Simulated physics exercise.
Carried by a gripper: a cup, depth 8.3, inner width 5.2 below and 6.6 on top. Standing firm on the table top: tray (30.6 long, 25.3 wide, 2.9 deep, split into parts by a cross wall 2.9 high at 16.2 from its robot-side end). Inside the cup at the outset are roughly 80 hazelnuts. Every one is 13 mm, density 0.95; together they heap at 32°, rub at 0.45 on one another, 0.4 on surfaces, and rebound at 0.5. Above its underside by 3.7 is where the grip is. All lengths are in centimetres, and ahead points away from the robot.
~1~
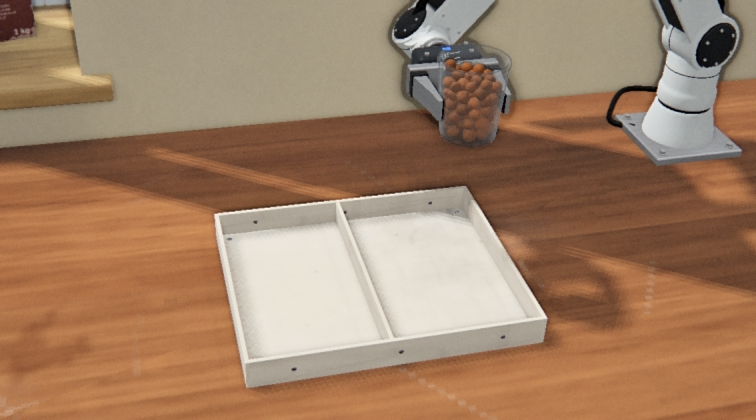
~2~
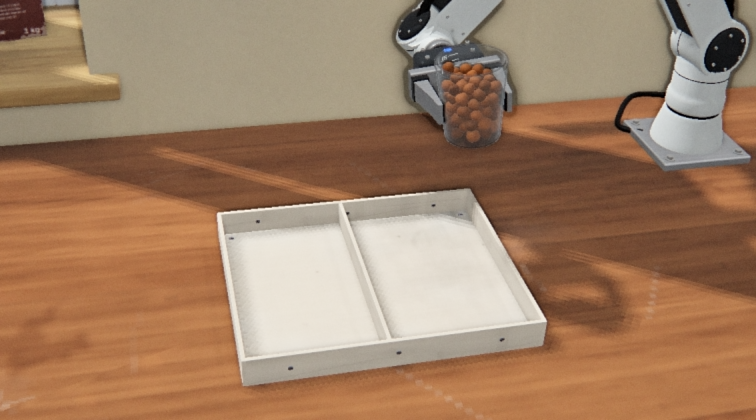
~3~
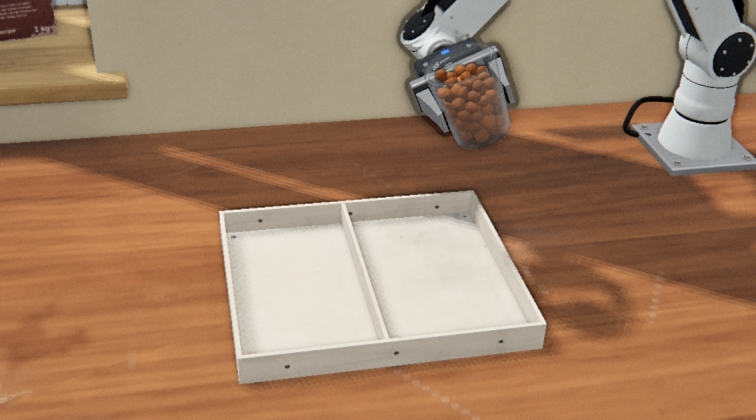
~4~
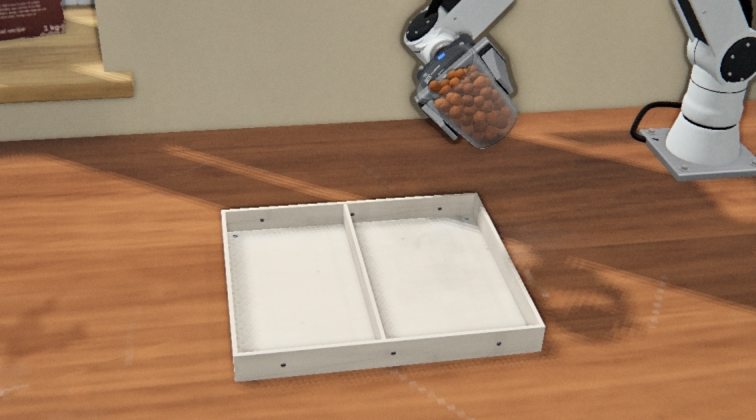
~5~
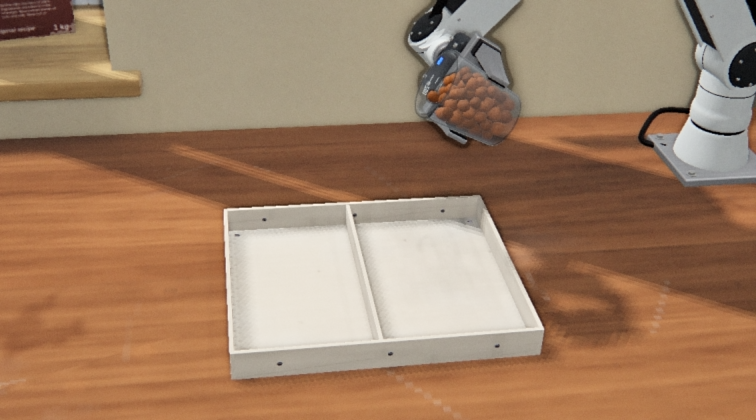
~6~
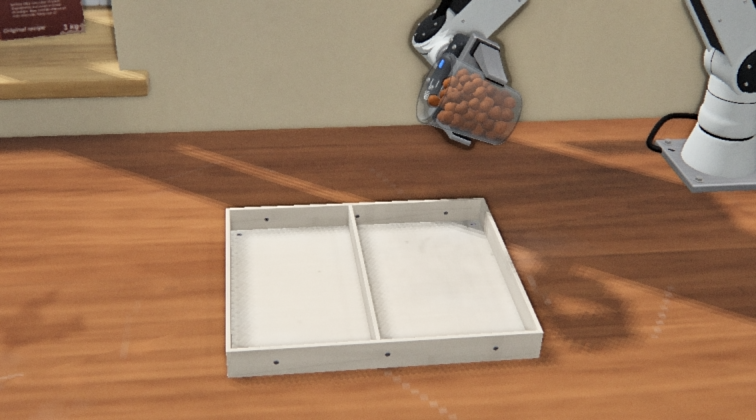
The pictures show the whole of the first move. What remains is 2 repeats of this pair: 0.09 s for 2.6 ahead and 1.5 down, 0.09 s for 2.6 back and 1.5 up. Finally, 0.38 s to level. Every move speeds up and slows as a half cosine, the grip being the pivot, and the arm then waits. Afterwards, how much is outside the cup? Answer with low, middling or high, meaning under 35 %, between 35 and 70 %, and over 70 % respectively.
Low.
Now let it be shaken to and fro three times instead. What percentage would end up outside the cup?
That share would be near 25 percent.
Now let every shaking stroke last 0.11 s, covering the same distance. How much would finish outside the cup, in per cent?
It would come to roughly 15 %.
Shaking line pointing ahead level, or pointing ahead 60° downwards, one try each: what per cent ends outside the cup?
Try one gives about 40 in a hundred, try two about 10 in a hundred.
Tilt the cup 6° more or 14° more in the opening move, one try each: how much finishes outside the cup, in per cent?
I'd say close to 25 and 45 per cent, in that order.
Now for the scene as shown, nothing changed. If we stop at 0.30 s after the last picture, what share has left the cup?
Near 10 in a hundred parts have gone so far.
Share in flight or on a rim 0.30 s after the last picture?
It amounts to roughly 8 in a hundred.
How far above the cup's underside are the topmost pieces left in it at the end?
About 7.0 cm.
Then, 0.30 s later, tilted 65° forward, highest piece 24 above the table; 68 in the cup, 2 in the far-side part, 1 in the robot-side part, 6 in flight or on a rim.
Then, 0.59 s later, tilted 21° forward, highest piece 26 above the table; 62 in the cup, 10 in the far-side part, 5 in the robot-side part.
Then, 0.94 s later, level, highest piece 26 above the table; 62 in the cup, 11 in the far-side part, 4 in the robot-side part.
Then, 1.99 s later, level, highest piece 26 above the table; 62 in the cup, 11 in the far-side part, 4 in the robot-side part.
At rest, 62 in the cup, 11 in the far-side part, 4 in the robot-side part. That is 19 % outside the cup.
